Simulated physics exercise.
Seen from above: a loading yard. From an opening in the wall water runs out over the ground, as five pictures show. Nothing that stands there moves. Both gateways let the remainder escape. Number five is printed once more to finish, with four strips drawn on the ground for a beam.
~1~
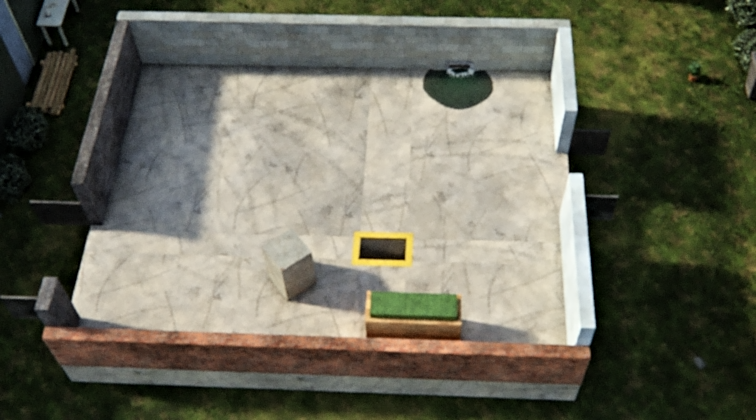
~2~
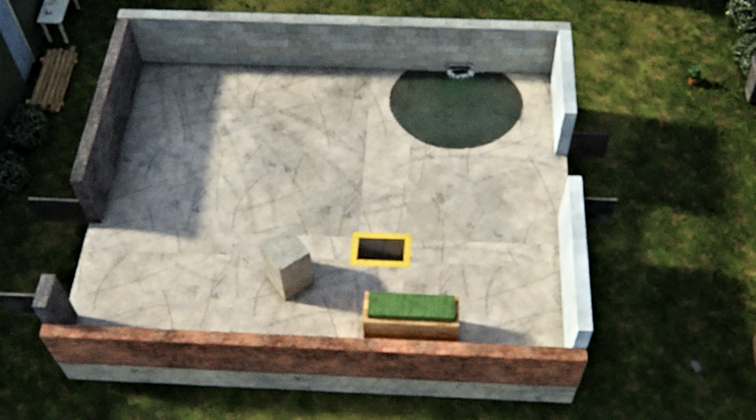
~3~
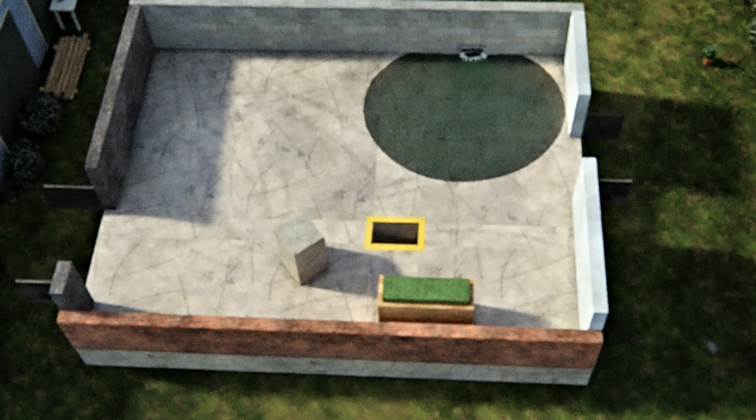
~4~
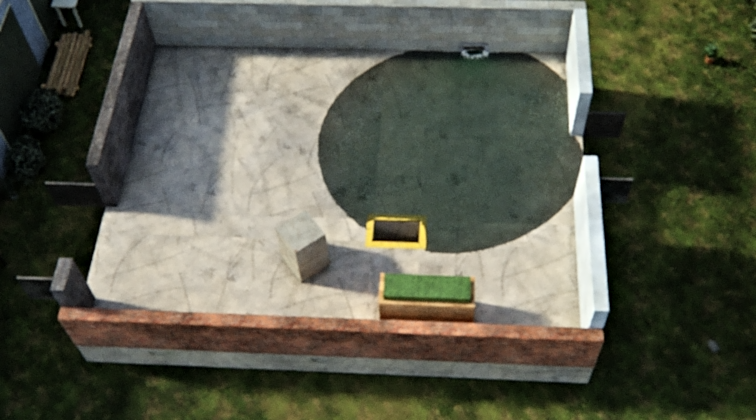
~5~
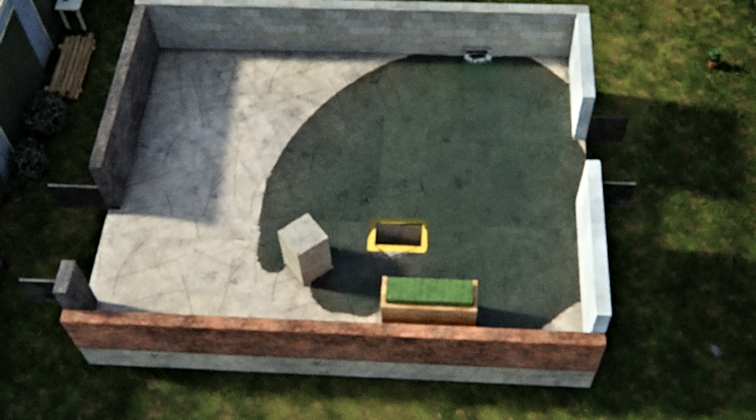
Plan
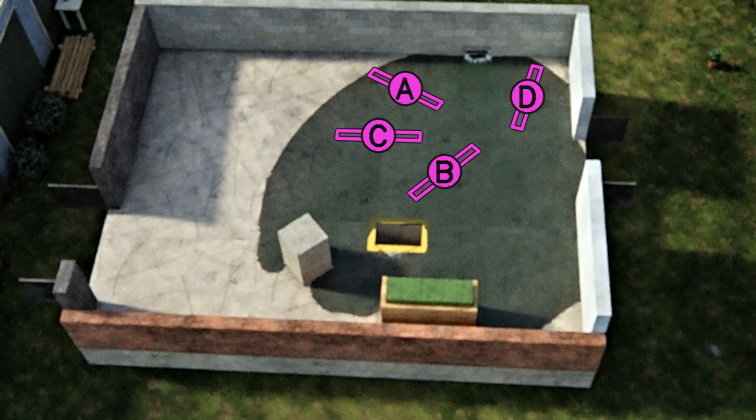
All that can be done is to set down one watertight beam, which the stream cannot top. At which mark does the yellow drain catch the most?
Position D.
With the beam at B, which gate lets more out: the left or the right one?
The left one.
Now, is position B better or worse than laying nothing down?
Position B is worse.
On the marked copy, A from (371, 72) to (439, 105); B from (412, 196) to (475, 148); C from (337, 134) to (420, 136); D from (516, 128) to (537, 66).
With A, about 21 % of the stream runs into the yellow drain, about 67 % out by the gates.
With B, about 17 % of the stream runs into the yellow drain, about 75 % out by the gates.
With C, about 20 % of the stream runs into the yellow drain, about 69 % out by the gates.
With D, about 32 % of the stream runs into the yellow drain, about 58 % out by the gates.
